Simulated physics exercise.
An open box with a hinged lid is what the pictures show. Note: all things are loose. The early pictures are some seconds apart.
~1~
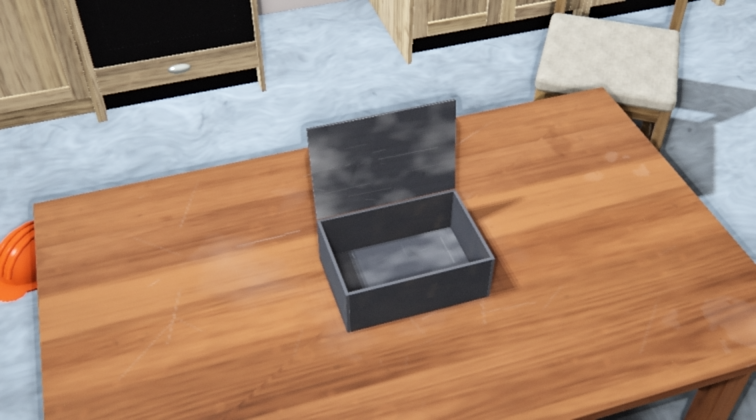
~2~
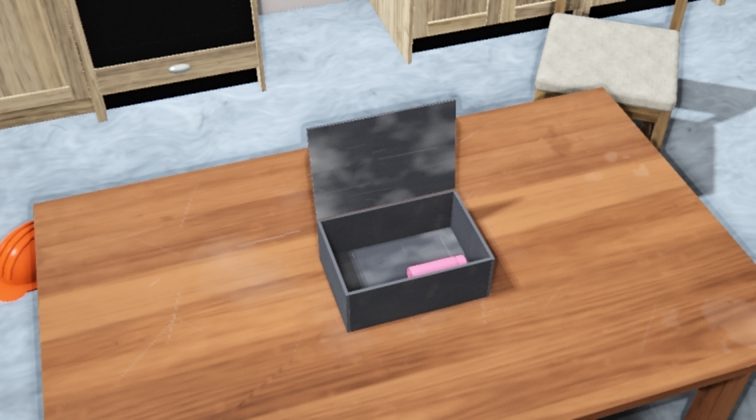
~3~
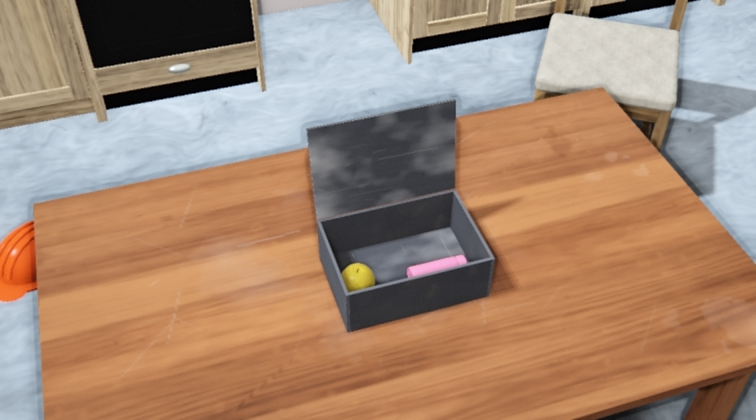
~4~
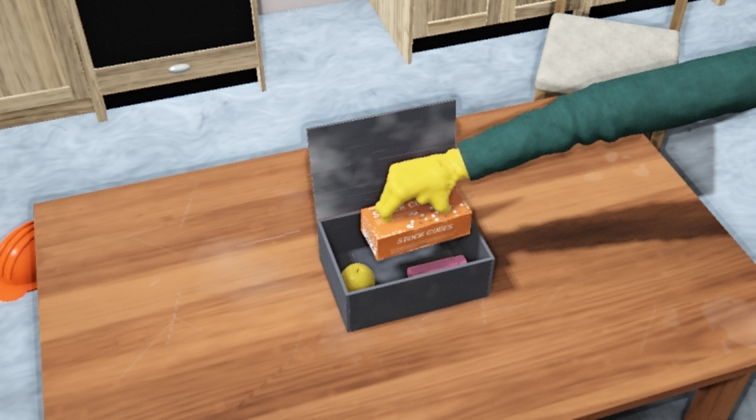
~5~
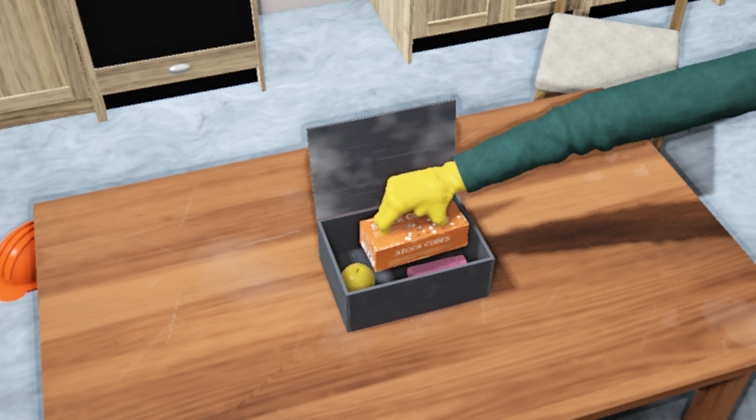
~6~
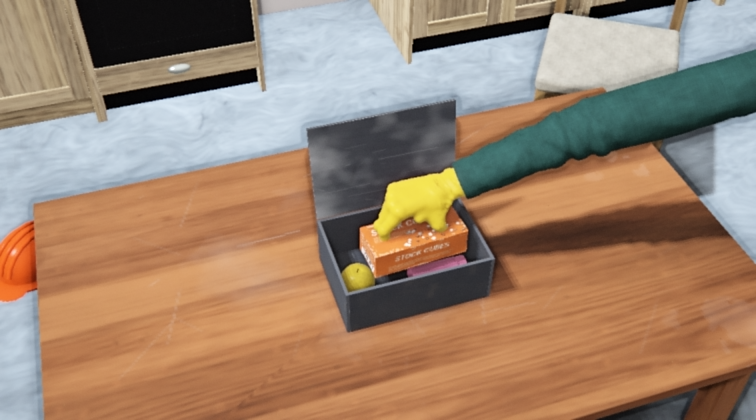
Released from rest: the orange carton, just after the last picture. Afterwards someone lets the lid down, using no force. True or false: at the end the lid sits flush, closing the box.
True.
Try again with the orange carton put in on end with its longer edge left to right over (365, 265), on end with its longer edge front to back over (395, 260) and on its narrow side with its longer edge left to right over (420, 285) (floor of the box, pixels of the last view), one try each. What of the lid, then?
Going through the three tries, the lid hangs open, then hangs open, then settles all the way.
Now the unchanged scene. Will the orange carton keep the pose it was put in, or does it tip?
It ends up tilted.
Then, 0.40 s past the last view, orange carton on its side near (414, 245); pink shaker displaced a little; yellow apple displaced a little.
Then, 1.30 s past the last view, lid 78° above the rim; orange carton on its side near (414, 245); yellow apple displaced about its own width; pink shaker displaced about its own width.
Then, 1.80 s past the last view, lid 43° above the rim; orange carton on its side near (414, 245); yellow apple displaced a little; pink shaker displaced about its own width.
Then, 2.10 s past the last view, lid 16° above the rim; orange carton on its side near (414, 245); yellow apple displaced a little; pink shaker displaced about its own width.
Finally, lid shut; down or leaning hard in the box, orange carton; the other 2 still in place. Final places as the last picture's camera would see them, orange carton near (414, 245).
